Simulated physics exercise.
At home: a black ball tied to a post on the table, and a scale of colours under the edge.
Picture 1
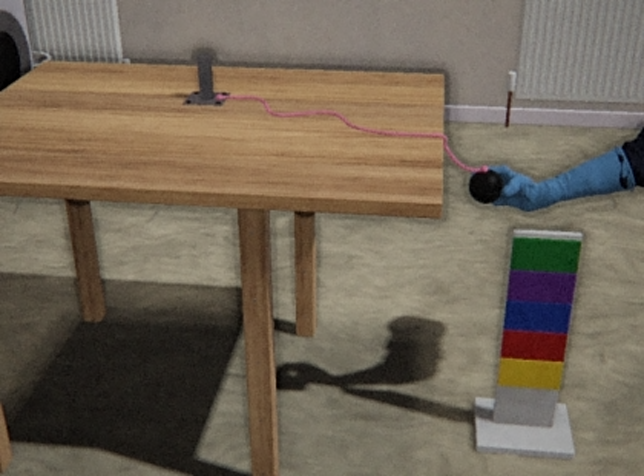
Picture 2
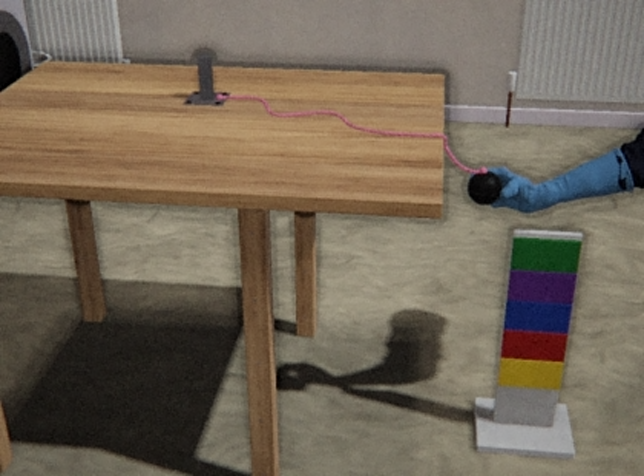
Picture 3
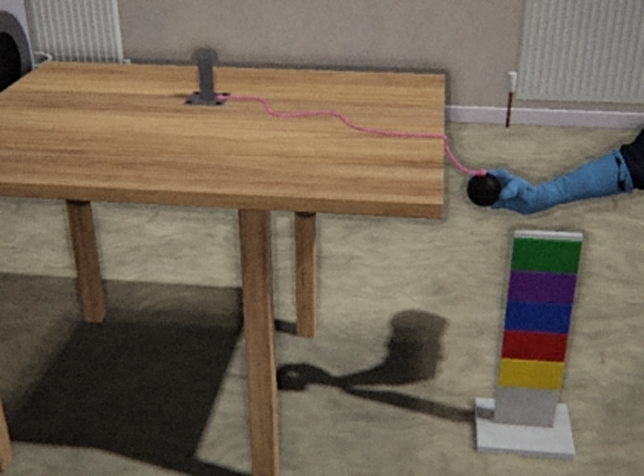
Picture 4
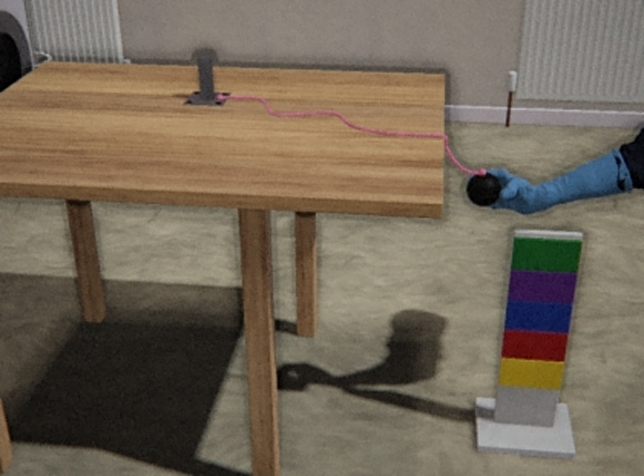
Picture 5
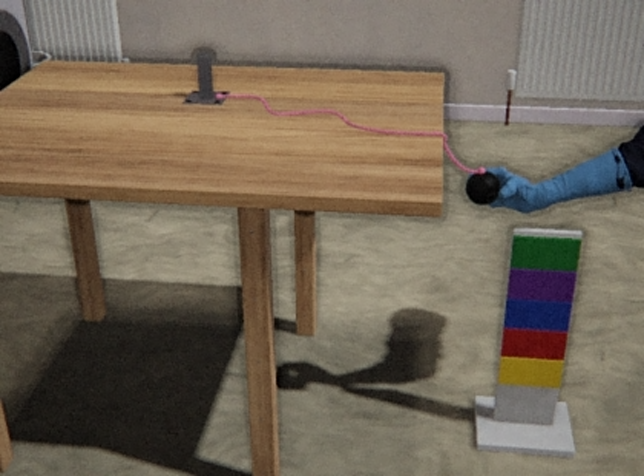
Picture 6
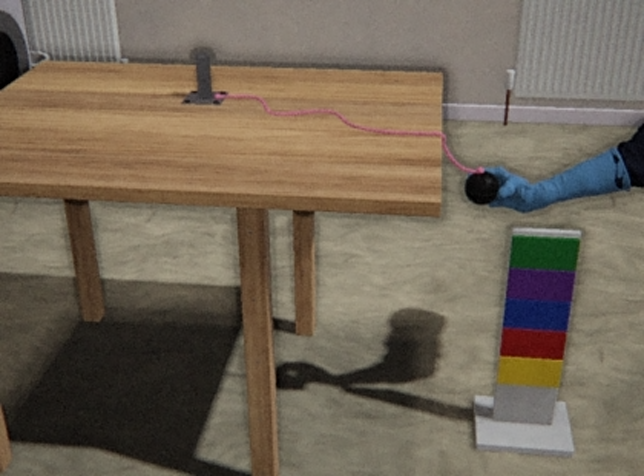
A blue-gloved hand held a black ball just past the table's right edge, its pink string trailing back to a small post, while the ball barely moved above the striped colour scale.
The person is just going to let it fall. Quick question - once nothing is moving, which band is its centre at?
The green band, I would say.
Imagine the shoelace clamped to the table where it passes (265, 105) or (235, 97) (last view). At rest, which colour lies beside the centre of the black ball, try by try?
Each in turn comes out as green, green.
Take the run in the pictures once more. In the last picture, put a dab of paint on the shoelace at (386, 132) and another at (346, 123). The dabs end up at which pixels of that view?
In that view they sit near (436, 126) and near (390, 120).
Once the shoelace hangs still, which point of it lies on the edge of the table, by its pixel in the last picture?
Approx. (392, 133).
Soon after, ball near (401, 231); level with green.
After that, ball near (429, 245); level with green.
In the end, ball near (430, 244); level with green. The shoelace holds its middle at green.
